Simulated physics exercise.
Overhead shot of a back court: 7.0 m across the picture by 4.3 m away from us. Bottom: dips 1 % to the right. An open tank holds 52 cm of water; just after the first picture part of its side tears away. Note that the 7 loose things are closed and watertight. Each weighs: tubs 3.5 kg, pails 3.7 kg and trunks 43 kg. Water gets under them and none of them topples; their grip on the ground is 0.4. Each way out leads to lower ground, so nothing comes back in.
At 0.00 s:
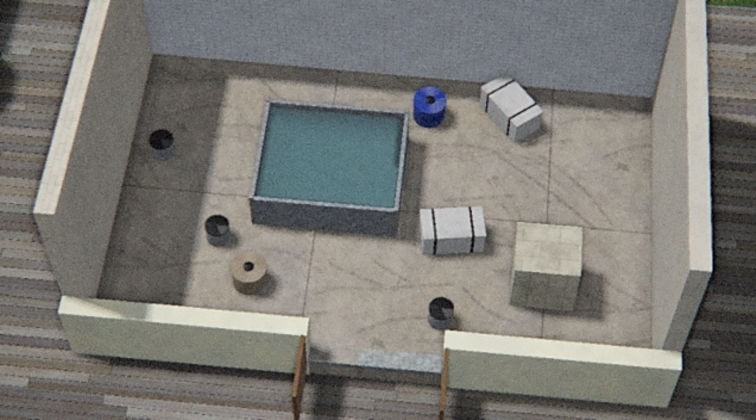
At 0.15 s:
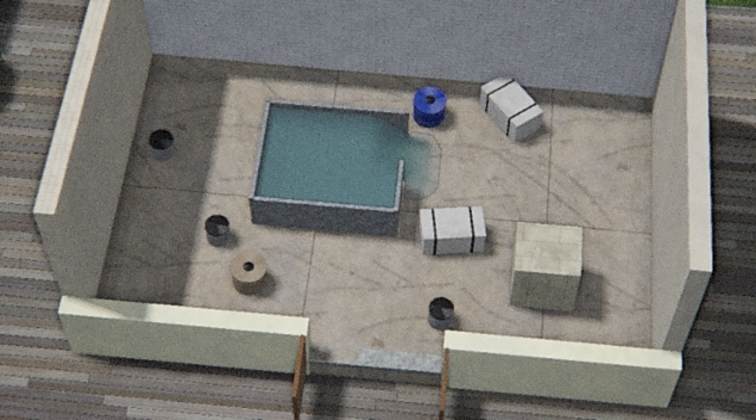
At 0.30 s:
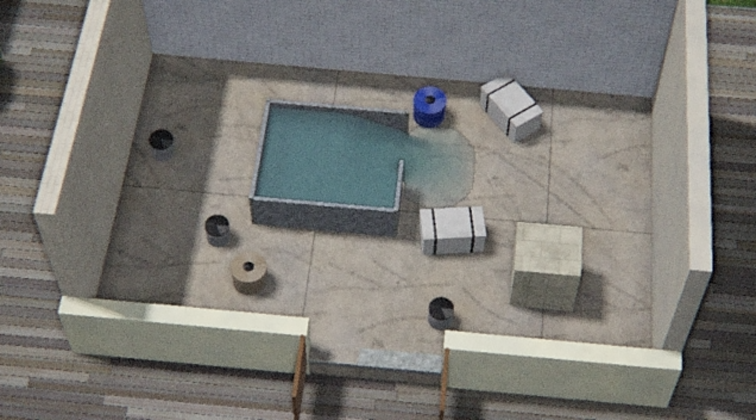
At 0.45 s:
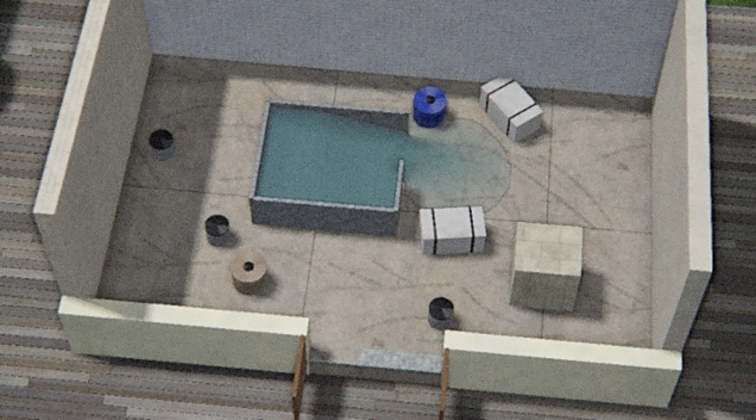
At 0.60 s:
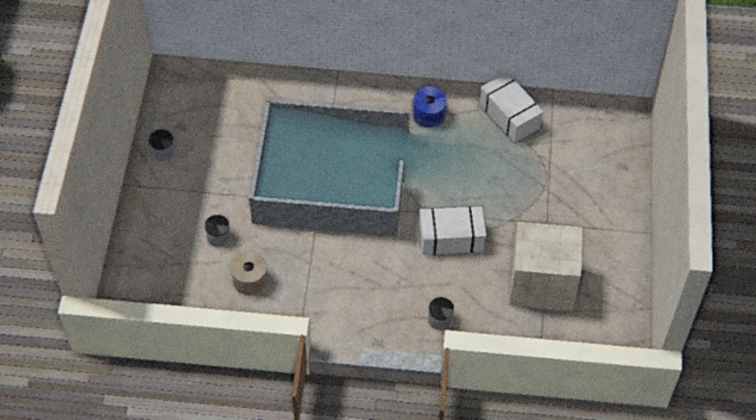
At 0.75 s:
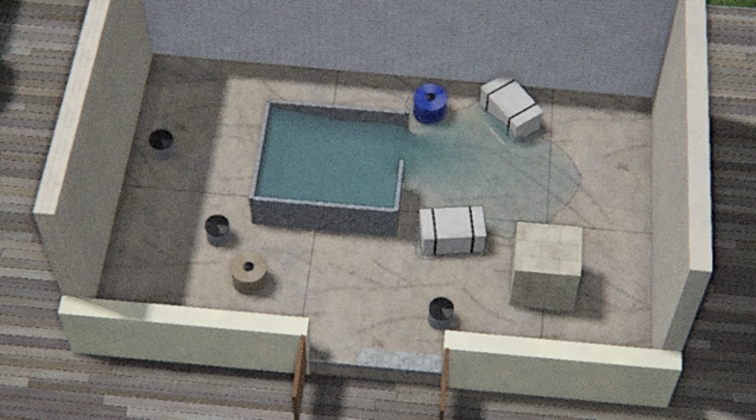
In a walled court, water pours from a tank's broken side and spreads right between objects.
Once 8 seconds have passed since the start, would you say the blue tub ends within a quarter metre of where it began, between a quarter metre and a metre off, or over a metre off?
It will move a modest way.
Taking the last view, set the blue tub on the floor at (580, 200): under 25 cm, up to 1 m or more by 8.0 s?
It travels far.
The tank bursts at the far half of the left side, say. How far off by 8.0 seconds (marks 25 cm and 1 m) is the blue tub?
Result: The blue tub goes a long way.
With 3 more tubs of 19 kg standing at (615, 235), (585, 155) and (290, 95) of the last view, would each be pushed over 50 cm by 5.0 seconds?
Taking them in the order given: Exceeds it, exceeds it and falls short.
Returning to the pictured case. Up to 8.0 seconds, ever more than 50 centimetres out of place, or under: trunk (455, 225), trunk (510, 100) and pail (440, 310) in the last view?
Taking them in order: Fell shy, exceeded and exceeded.
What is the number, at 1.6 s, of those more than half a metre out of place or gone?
The number comes to 1.
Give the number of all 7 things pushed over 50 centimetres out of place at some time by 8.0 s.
That comes to 3.
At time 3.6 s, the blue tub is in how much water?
About 1 cm.
After 1.6 s the blue tub is near (429, 75), 0.4 m from its start, aground; 0 of 7 are out; 0 afloat.
After 3.6 s the blue tub is near (400, 100), 0.4 m from its start, aground; 0 of 7 are out; 1 afloat.
After 5.6 s the blue tub is near (398, 102), 0.4 m from its start, aground; 0 of 7 are out; 1 afloat.
After 8.0 s the blue tub is near (384, 105), 0.6 m from its start, afloat; 0 of 7 are out; 1 afloat.
